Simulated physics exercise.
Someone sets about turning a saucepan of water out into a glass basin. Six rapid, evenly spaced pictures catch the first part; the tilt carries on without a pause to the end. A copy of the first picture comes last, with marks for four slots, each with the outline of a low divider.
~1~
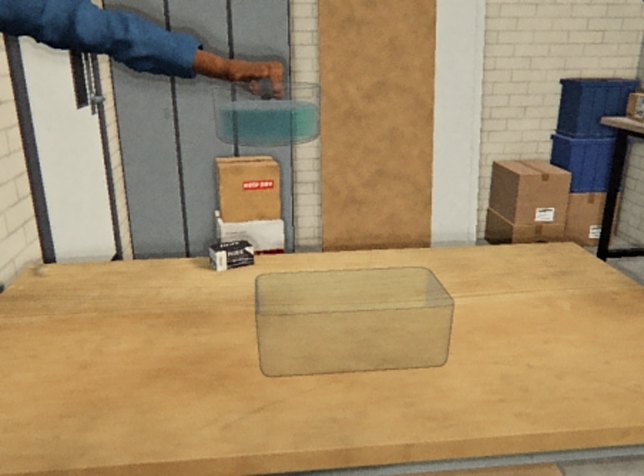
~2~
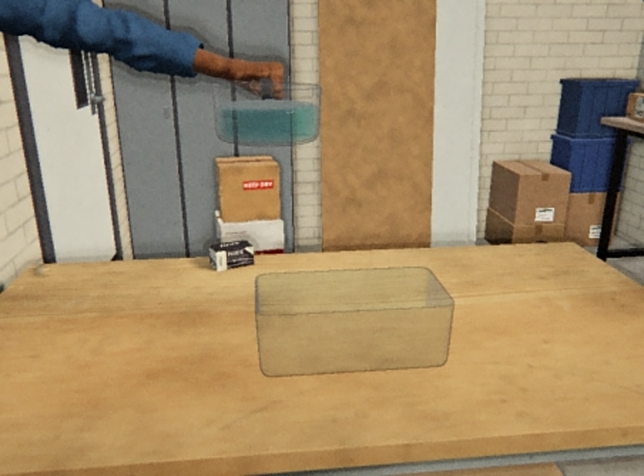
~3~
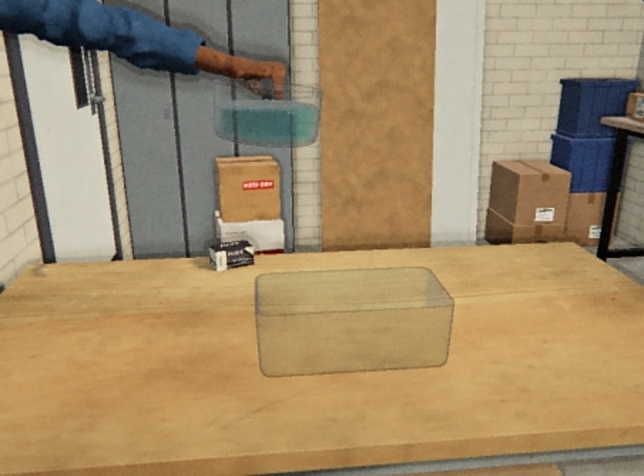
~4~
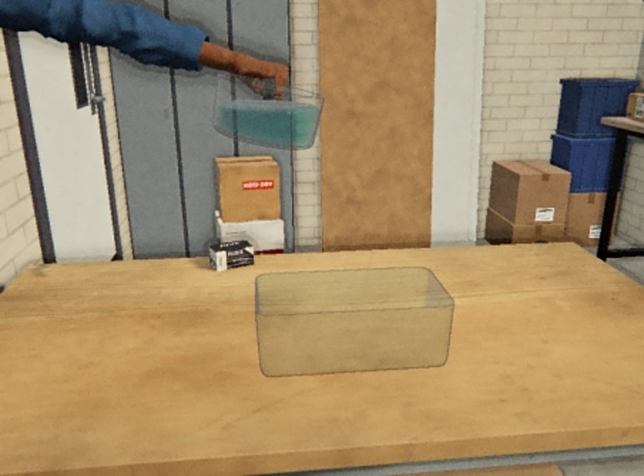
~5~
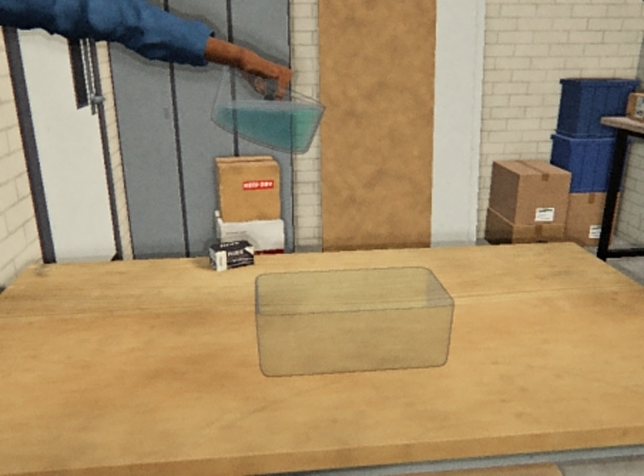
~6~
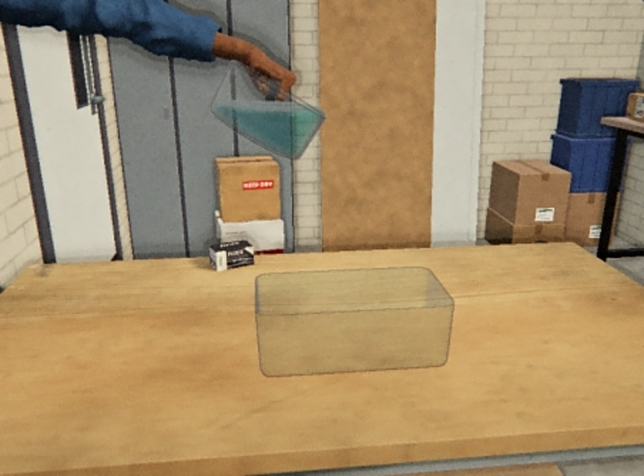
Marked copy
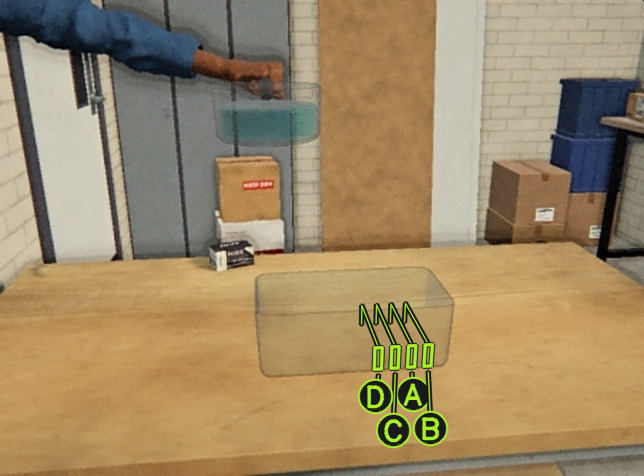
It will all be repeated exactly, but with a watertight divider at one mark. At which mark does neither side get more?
D.
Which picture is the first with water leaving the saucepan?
In picture 6.
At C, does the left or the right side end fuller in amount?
More ends on the left.
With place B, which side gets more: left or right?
More ends on the left.
On the marked copy, A at (411, 372); B at (428, 371); C at (395, 373); D at (378, 374).
For place A, about 88 % ends left of the wall and 7 % right of it; 5 % is lost outside.
For place B, about 82 % ends left of the wall and 11 % right of it; 6 % is lost outside.
For place C, about 74 % ends left of the wall and 22 % right of it; 4 % is lost outside.
For place D, about 50 % ends left of the wall and 46 % right of it; 4 % is lost outside.
